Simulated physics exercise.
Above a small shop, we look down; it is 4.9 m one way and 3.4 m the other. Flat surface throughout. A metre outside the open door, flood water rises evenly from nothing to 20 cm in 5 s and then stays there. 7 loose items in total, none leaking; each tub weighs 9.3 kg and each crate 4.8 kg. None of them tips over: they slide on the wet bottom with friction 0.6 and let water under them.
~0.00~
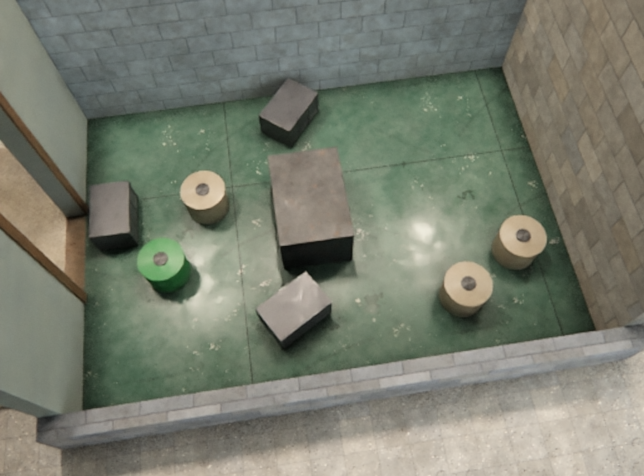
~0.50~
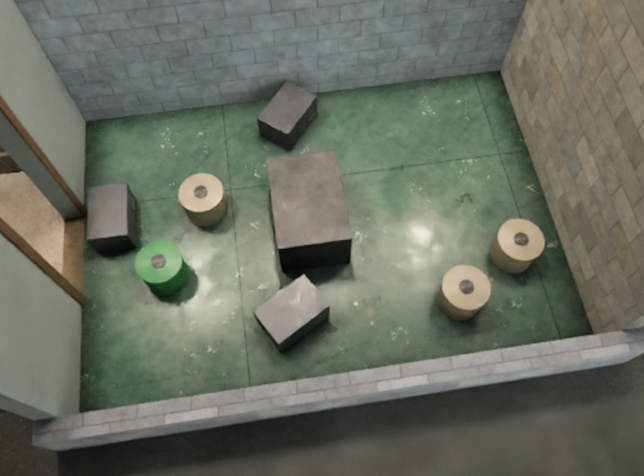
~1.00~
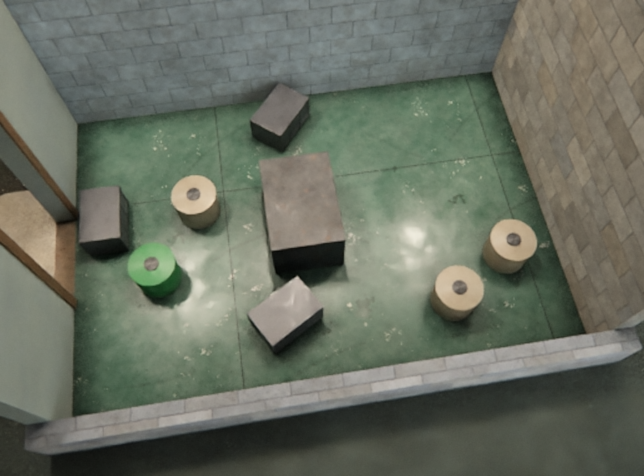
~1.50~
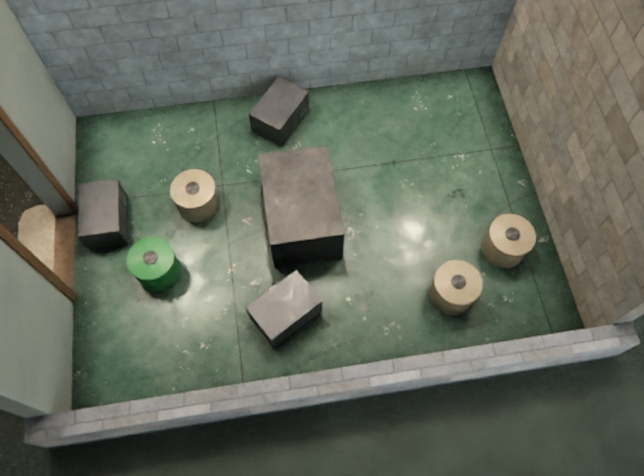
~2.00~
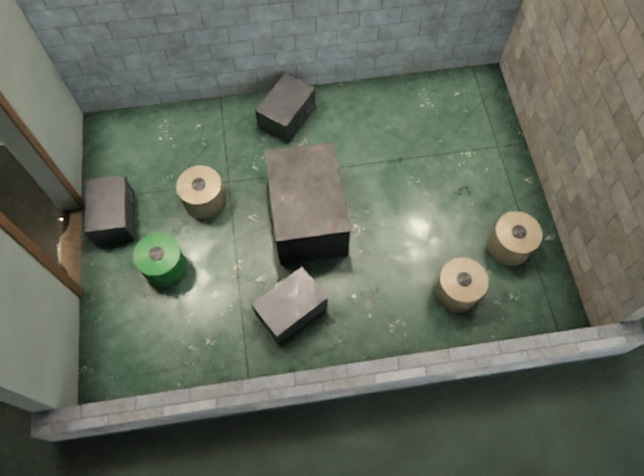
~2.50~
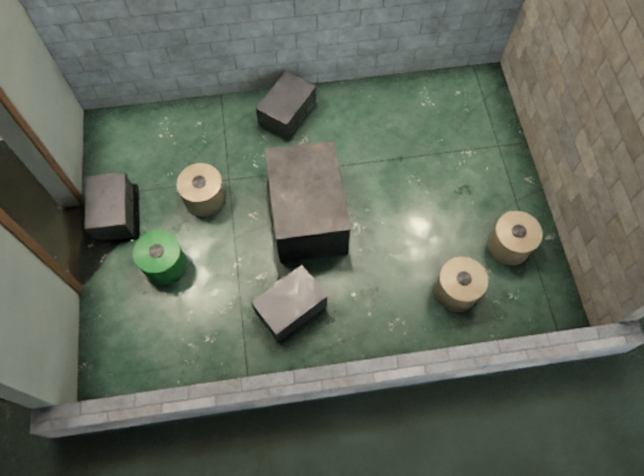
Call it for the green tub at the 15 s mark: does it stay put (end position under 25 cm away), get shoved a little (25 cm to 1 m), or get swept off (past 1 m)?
It gets swept off.
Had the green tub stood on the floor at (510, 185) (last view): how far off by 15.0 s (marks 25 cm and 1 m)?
Here it heads a good way off.
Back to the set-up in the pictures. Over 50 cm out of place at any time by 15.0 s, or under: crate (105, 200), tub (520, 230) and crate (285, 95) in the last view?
Result, in order: Higher / lower / higher.
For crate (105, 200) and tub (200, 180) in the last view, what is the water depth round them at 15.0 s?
Roughly 6 and 10 cm.
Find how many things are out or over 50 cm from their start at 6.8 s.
At that time I count 3.
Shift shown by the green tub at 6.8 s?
I'd put it at around 100 cm.
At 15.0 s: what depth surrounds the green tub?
Depth: About 11 cm.
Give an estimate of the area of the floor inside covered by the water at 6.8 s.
My estimate is roughly 9.5 m2.
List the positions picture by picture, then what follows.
In the first frame, the green tub at (161, 259), on the bottom; water covers 0.0 m2; 0 of 7 have shifted.
In the second frame, the green tub at (159, 261) rests on the ground; 0.0 m2 under water; 0 of 7 have shifted.
In the third frame, the green tub at (151, 264), on the bottom; 0.0 m2 under water; 0 of 7 have shifted.
In the fourth frame, the green tub at (150, 258), on the bottom; water covers 0.0 m2; 0 of 7 have shifted.
In the fifth frame, the green tub at (157, 254) rests on the ground; water covers 0.0 m2; 0 of 7 have shifted.
In the sixth frame, the green tub at (156, 251) rests on the ground; water covers 0.1 m2; 0 of 7 have shifted.
After 3.5 s the green tub is near (156, 251), 0.0 m from its start, aground; 0 afloat.
After 6.8 s the green tub is near (251, 279), 1.0 m from its start, afloat; 2 afloat.
After 11.0 s the green tub is near (456, 310), 2.9 m from its start, aground; 3 afloat.
After 15.0 s the green tub is near (570, 278), 3.9 m from its start, afloat; 7 afloat.
